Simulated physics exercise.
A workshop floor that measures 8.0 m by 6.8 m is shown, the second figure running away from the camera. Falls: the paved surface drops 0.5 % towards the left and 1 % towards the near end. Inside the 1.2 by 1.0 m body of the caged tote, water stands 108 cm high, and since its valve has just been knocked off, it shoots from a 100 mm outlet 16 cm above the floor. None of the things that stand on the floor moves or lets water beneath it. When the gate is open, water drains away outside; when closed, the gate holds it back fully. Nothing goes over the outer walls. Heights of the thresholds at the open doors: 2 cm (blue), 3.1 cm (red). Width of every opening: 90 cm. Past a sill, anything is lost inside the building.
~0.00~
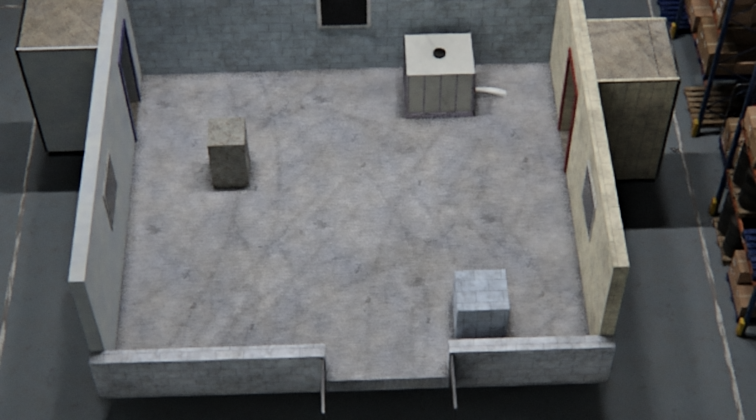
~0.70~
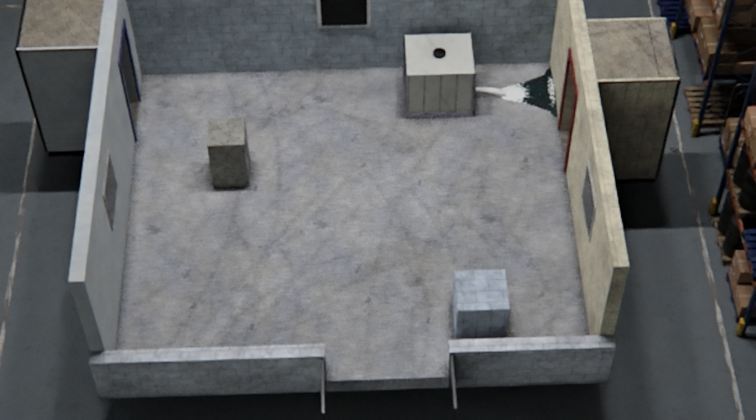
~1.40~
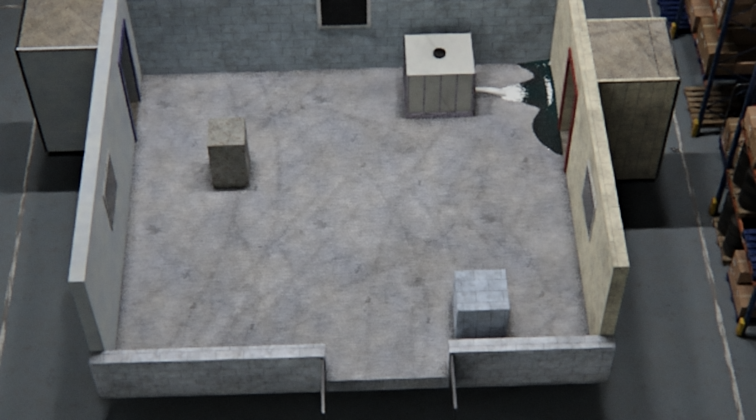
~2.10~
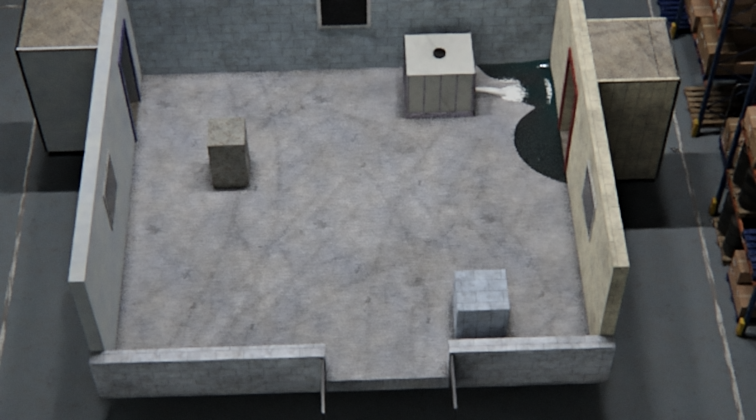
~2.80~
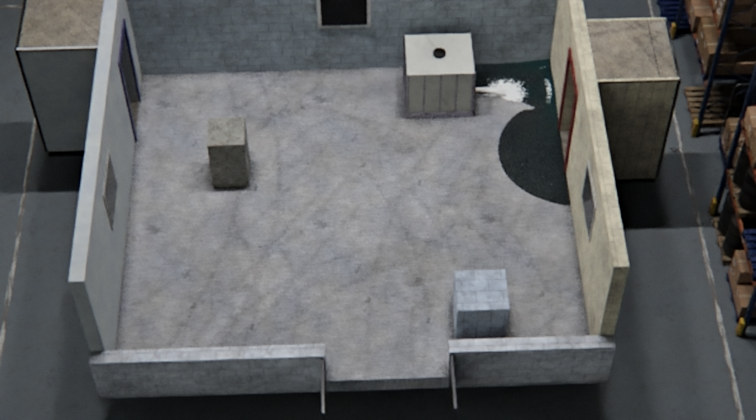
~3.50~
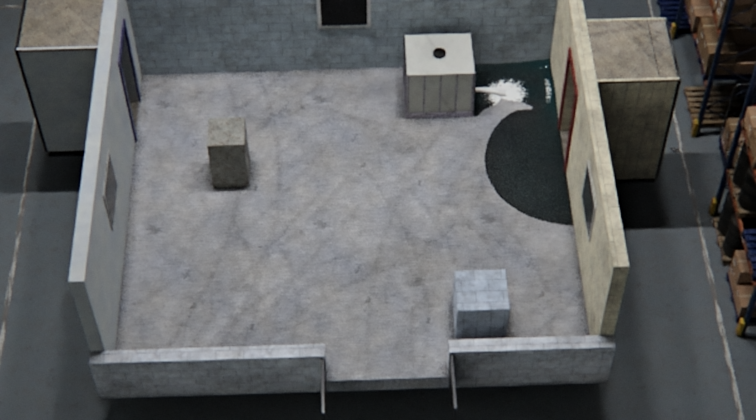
The footage shows a walled room with a pale stone floor, where water jets from the right side of a box near the back wall, and a dark wet patch spreads along the right wall toward the front.
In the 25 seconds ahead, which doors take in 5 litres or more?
Blue door no, red door no.
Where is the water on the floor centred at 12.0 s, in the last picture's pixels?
I'd put it around (484, 188).
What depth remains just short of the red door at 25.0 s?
I'd say close to 2.0 cm.
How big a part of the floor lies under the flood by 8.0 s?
Some 25 per cent of it.
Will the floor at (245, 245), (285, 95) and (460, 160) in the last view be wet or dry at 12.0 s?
One by one, I'd say spared, swamped and swamped.
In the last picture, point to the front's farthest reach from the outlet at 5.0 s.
Front tip: Around pixel (574, 254).
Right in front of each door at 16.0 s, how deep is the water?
Reading (cm) - blue: 0.0; red: 1.5.
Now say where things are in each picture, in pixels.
In the first frame, the jet has just started at (485, 90); the ground is still dry.
In the second frame, from the spout at (485, 90) the water has spread over 0.6 m2; its tip is at (551, 69), and it is 2.2 cm deep on average.
In the third frame, the jet leaves at (485, 90); the sheet reaches (563, 154), 2.3 m away, and wets 1.2 m2.
In the fourth frame, the jet leaves at (485, 90); the sheet reaches (567, 182), 2.8 m away, and wets 2.3 m2.
In the fifth frame, from the spout at (485, 90) the water has spread over 3.8 m2; its tip is at (570, 203), and it is 1.1 cm deep on average.
In the sixth frame, the jet leaves at (485, 90); the sheet reaches (573, 221), 3.5 m away, and wets 5.1 m2.
After 5.0 s water covers 15 % of the floor and is deepest (13 cm) near (550, 88); blue door not reached, red door 1.4 cm at the sill, 0 L in.
After 8.0 s water covers 25 % of the floor and is deepest (12 cm) near (550, 88); blue door not reached, red door 1.6 cm at the sill, 0 L in.
After 12.0 s water covers 40 % of the floor and is deepest (11 cm) near (551, 94); blue door not reached, red door 1.7 cm at the sill, 0 L in.
After 16.0 s water covers 50 % of the floor and is deepest (10 cm) near (551, 94); blue door not reached, red door 1.6 cm at the sill, 0 L in.
After 25.0 s water covers 70 % of the floor and is deepest (8 cm) near (551, 94); blue door not reached, red door 1.8 cm at the sill, 0 L in.
